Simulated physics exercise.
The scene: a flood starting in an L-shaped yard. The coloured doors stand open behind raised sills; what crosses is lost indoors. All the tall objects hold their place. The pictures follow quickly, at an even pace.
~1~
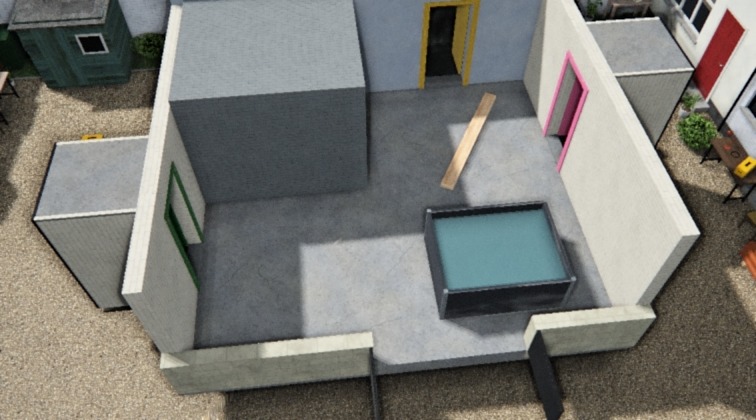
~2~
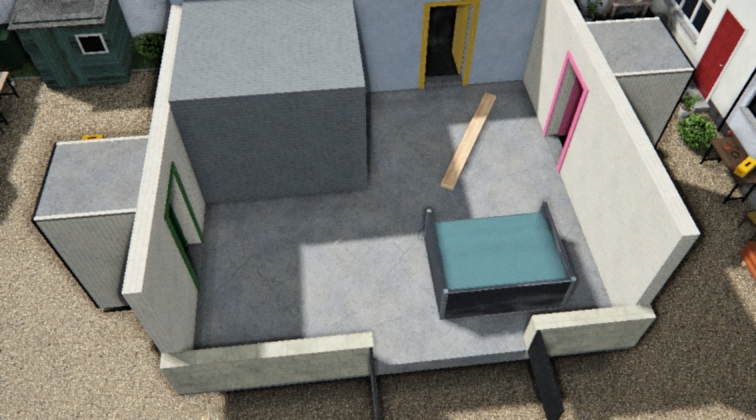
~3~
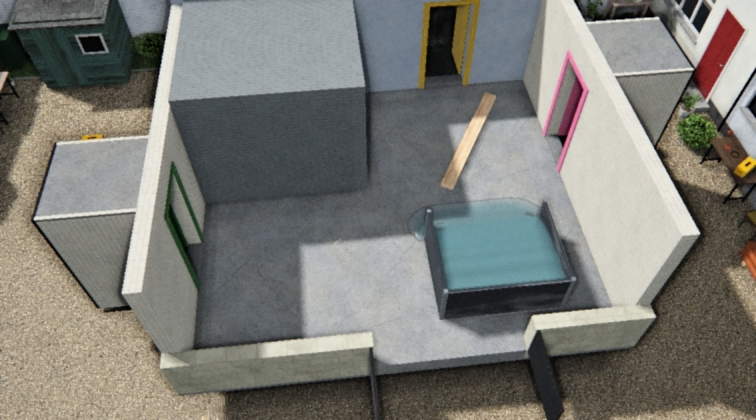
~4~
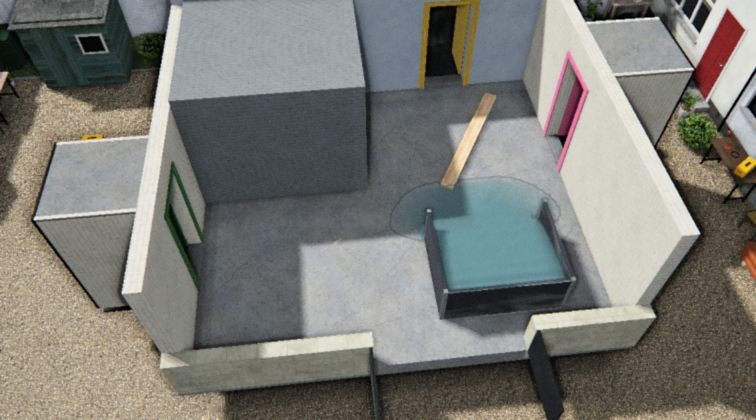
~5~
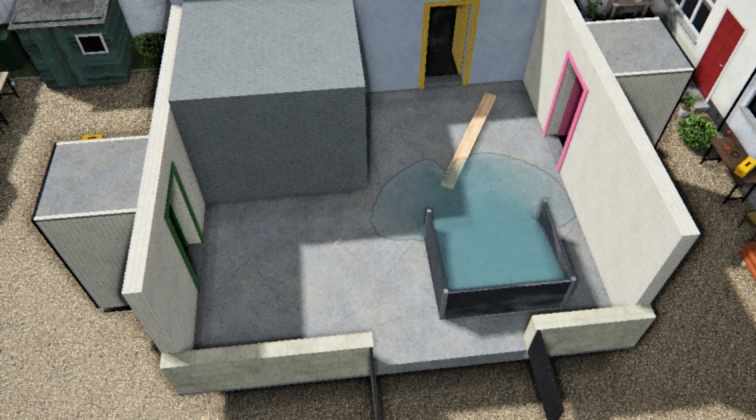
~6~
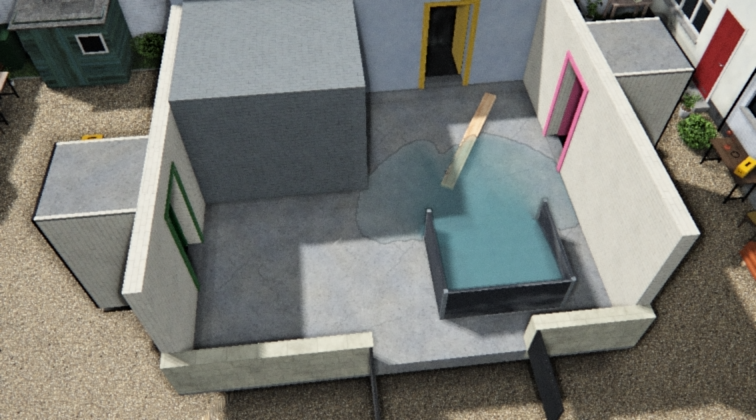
In this clip, a dark-framed water tank stands in a walled yard with green, yellow and pink doorways; its far side opens and water pours out, spreading across the grey floor around a wooden plank and toward the large grey block.
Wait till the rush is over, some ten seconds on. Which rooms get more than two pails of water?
In the end: The green door floods; the pink door floods; the yellow door floods.
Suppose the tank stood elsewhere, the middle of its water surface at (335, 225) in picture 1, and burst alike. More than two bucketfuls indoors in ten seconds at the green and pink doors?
One by one: The green door goes over, the pink door holds.
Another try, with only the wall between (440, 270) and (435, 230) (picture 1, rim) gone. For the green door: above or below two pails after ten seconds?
The green door lets more in.
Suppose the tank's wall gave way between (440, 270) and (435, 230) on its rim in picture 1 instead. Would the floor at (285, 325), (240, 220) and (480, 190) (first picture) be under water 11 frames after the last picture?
One after the other: Under water, wet, dry.
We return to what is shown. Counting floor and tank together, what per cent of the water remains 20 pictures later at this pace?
Roughly 92 per cent.
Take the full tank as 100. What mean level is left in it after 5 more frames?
Some 38 per cent.
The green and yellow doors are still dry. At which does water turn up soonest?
First comes the door marked yellow.
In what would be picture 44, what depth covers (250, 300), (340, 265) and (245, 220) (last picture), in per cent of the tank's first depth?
In that order: 2, 6 and 4 per cent.
A moment on, water covers 50 % of the floor; the green door not reached, the pink door under two buckets in, the yellow door wet at the sill, nothing in.
Next, water covers 50 % of the floor; the green door not reached, the pink door under two buckets in, the yellow door over two buckets in.
Then, water covers 50 % of the floor; the green door wet at the sill, nothing in, the pink door over two buckets in, the yellow door far over two buckets in.
Later, water covers 80 % of the floor; the green door wet at the sill, nothing in, the pink door far over two buckets in, the yellow door far over two buckets in.
In the end, water covers 90 % of the floor; the green door over two buckets in, the pink door far over two buckets in, the yellow door far over two buckets in.
